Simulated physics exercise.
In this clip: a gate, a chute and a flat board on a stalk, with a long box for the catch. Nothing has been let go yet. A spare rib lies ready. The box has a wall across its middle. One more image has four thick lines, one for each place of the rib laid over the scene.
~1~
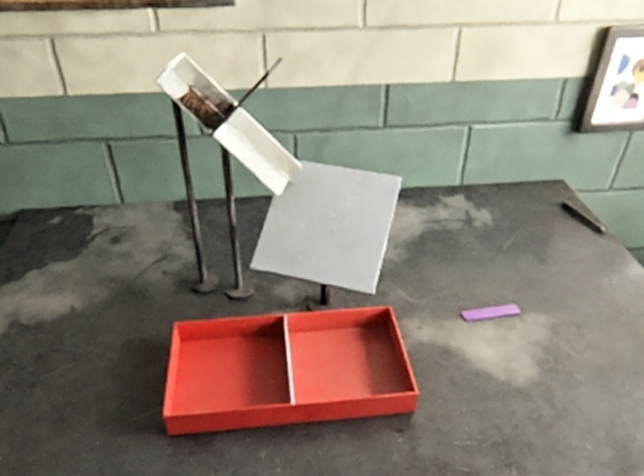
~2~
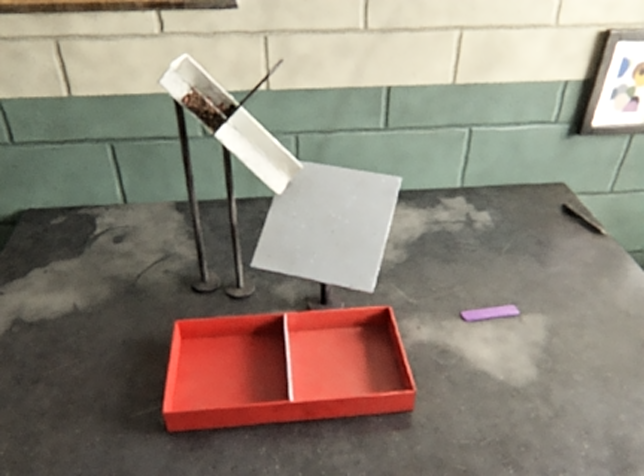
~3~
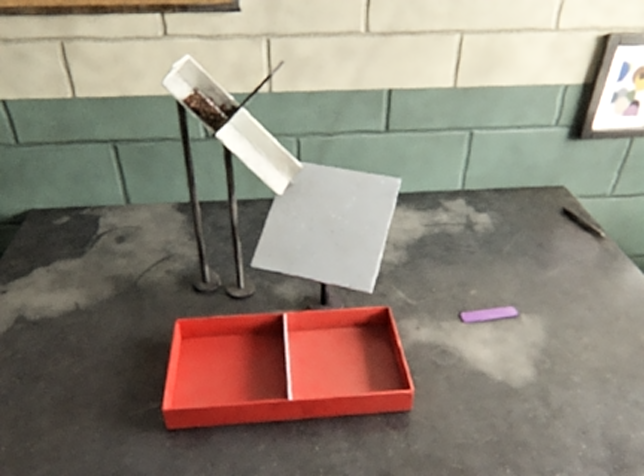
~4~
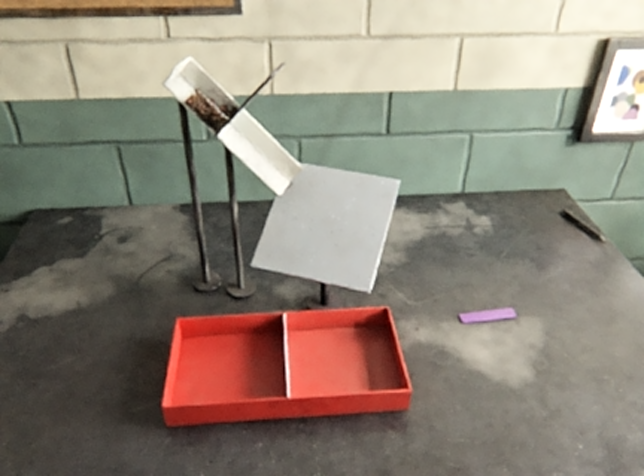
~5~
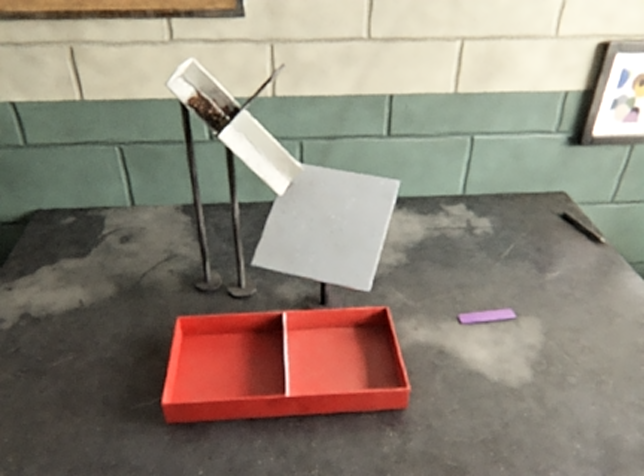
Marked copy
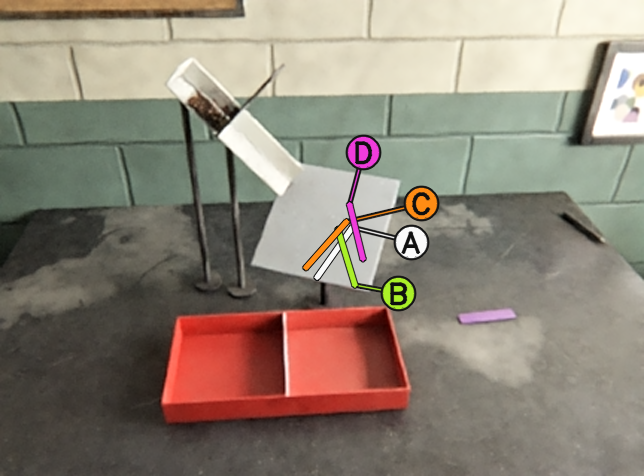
Allspice berries stay bunched behind a gate in a sloping white chute, above a tilted grey board on a stalk and a divided red box, while a purple strip lies to the right and only the view shifts slightly.
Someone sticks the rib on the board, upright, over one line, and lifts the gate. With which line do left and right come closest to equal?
It is A.
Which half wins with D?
Right.
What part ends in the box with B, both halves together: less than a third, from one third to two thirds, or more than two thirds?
It is more than two thirds.
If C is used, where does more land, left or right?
More lands on the left.
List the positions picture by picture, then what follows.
The first frame shows load behind the gate (209, 108), allspice berries; lip of the chute (283, 188), sloping fairly steeply.
The second frame shows middle of the board (327, 221), tilted fairly steeply; middle of its low edge (310, 279); of its high edge (343, 168).
The third frame shows front corners of the box (163, 409) and (413, 391); front end of its middle wall (291, 400).
The fourth frame shows middle of the load (213, 110); lip (285, 189).
The fifth frame shows middle of the load (215, 110); lip (285, 189).
On the marked copy, line A from (352, 227) to (317, 277); line B from (337, 229) to (354, 285); line C from (346, 221) to (305, 267); line D from (349, 204) to (362, 258).
With A, of what is caught, roughly two thirds in the left half, roughly a third in the right.
With B, of what is caught, about a tenth in the left half, almost all in the right.
With C, of what is caught, almost all in the left half, just a few in the right.
With D, of what is caught, about a tenth in the left half, almost all in the right.
